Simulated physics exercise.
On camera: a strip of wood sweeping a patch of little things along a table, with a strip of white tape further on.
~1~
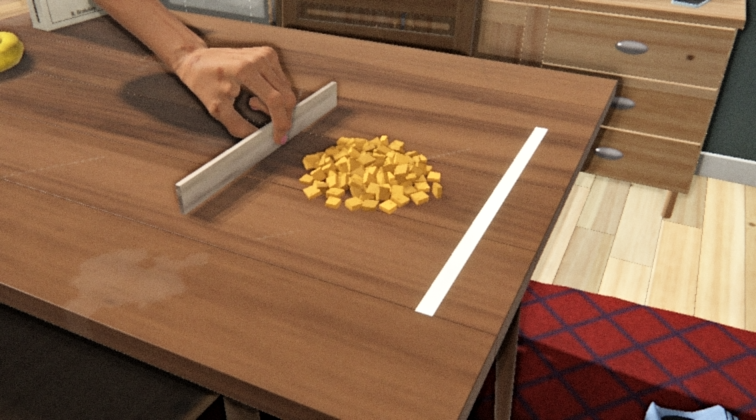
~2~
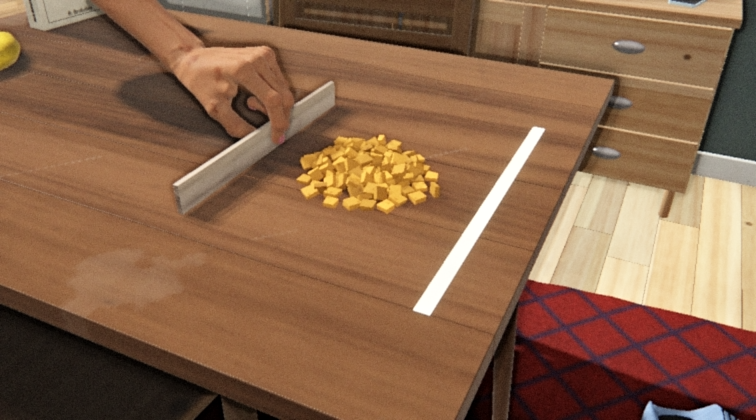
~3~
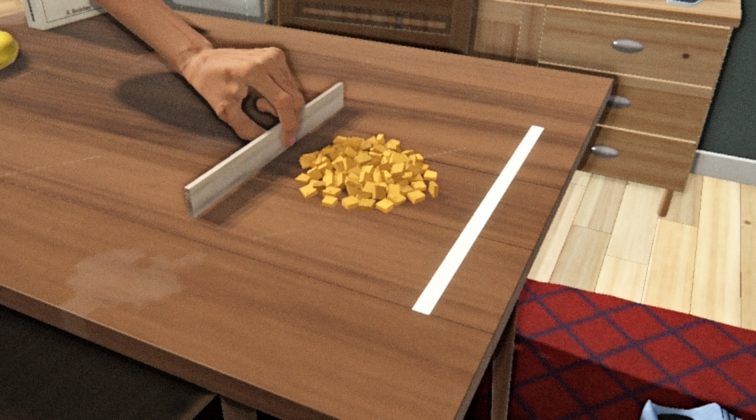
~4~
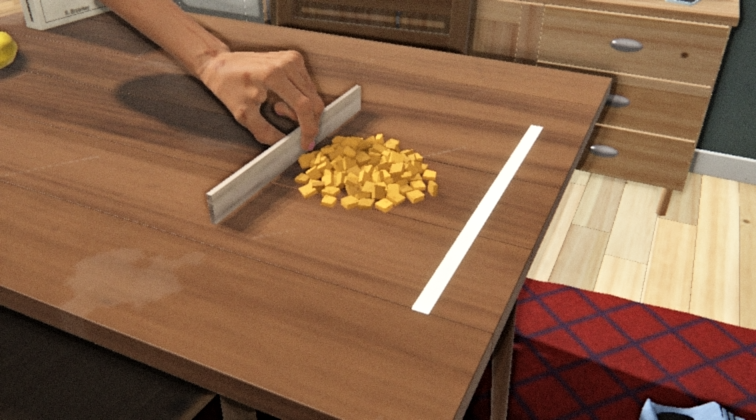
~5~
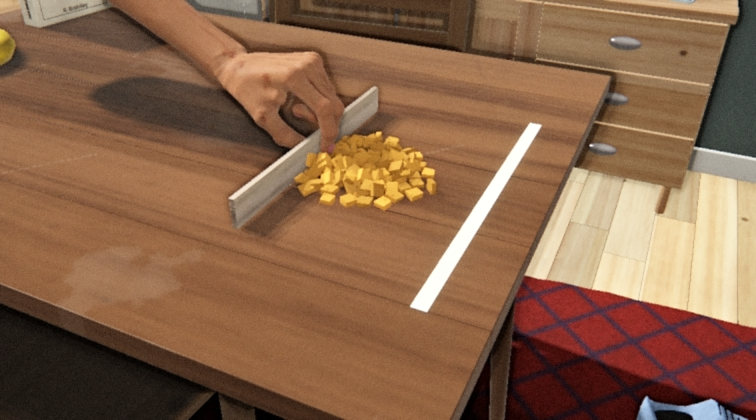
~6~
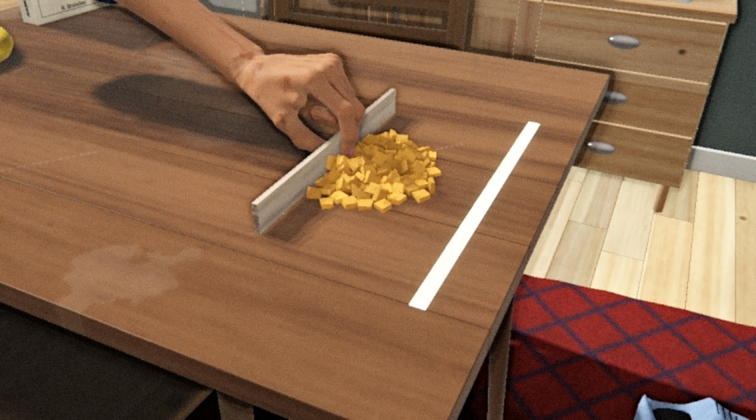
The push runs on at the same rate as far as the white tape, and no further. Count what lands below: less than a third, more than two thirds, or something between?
It pushes between a third and two thirds off the end.
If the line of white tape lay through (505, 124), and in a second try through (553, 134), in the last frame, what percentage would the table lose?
Near 10 % and 80 %.
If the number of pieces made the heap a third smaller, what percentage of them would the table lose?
Some 40 per cent.
Soon after the last picture, strip of wood still moving, near (416, 154); heap all on the table, its front near (504, 209).
A little later, strip of wood stopped at the white tape; heap about a third over the edge.
Later still, strip of wood stopped at the white tape; heap about half over the edge.
At rest, strip of wood stopped at the white tape; heap about half over the edge.
